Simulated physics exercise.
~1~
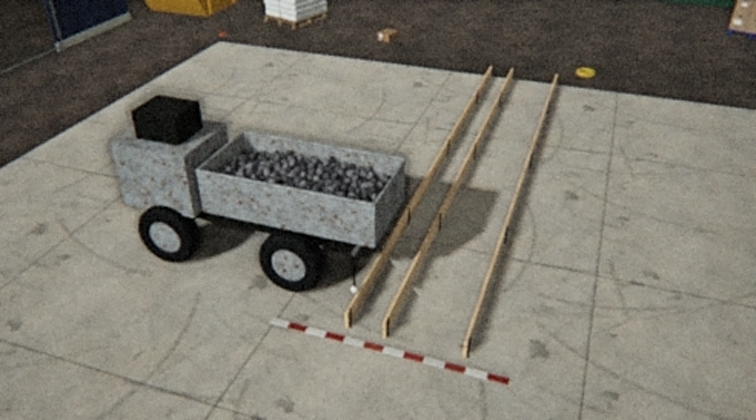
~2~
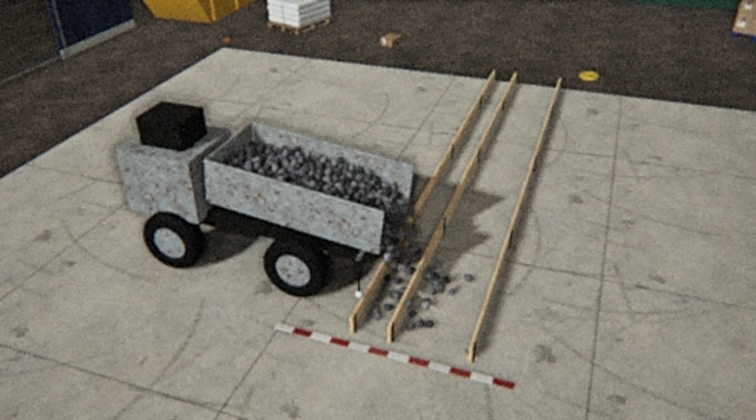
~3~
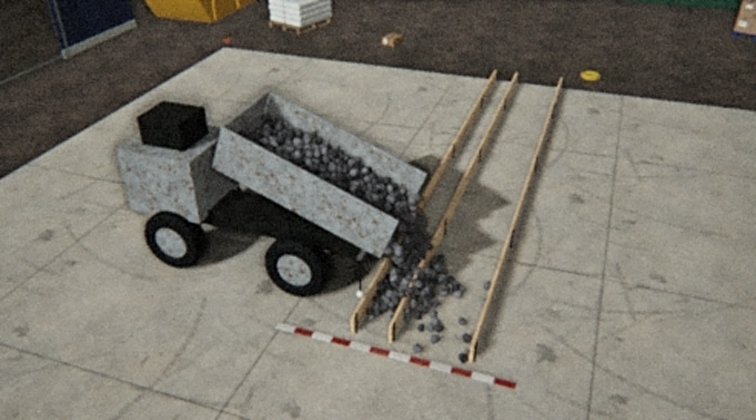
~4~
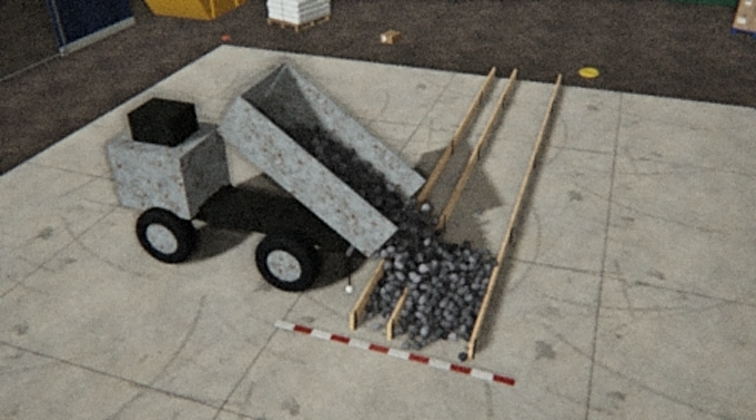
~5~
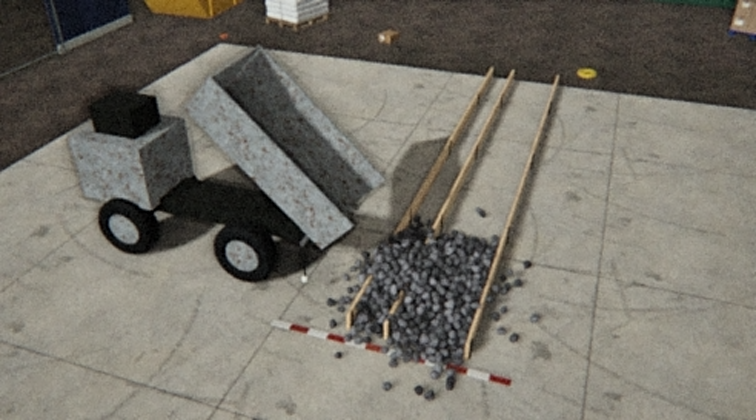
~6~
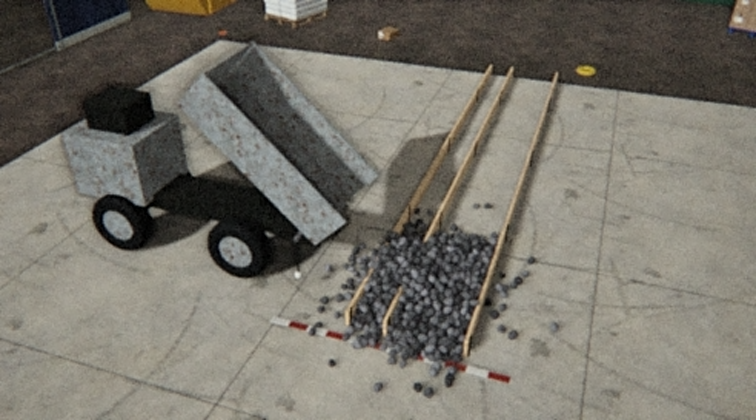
To begin with, a speckled grey tipping truck loaded with dark round stones stands on a concrete floor, its rear facing three long wooden planks and a red-and-white striped staff. Stones start to trickle from the open right end, dropping around the nearest planks. The bed then tilts steadily, and the stones pour down in a thickening stream. As it steepens further, the truck pulls away to the left and the bed empties. At the end the bed stays raised and empty, while the stones lie still in a broad heap across the planks, mostly in the wider right-hand bay, with a few scattered beyond.
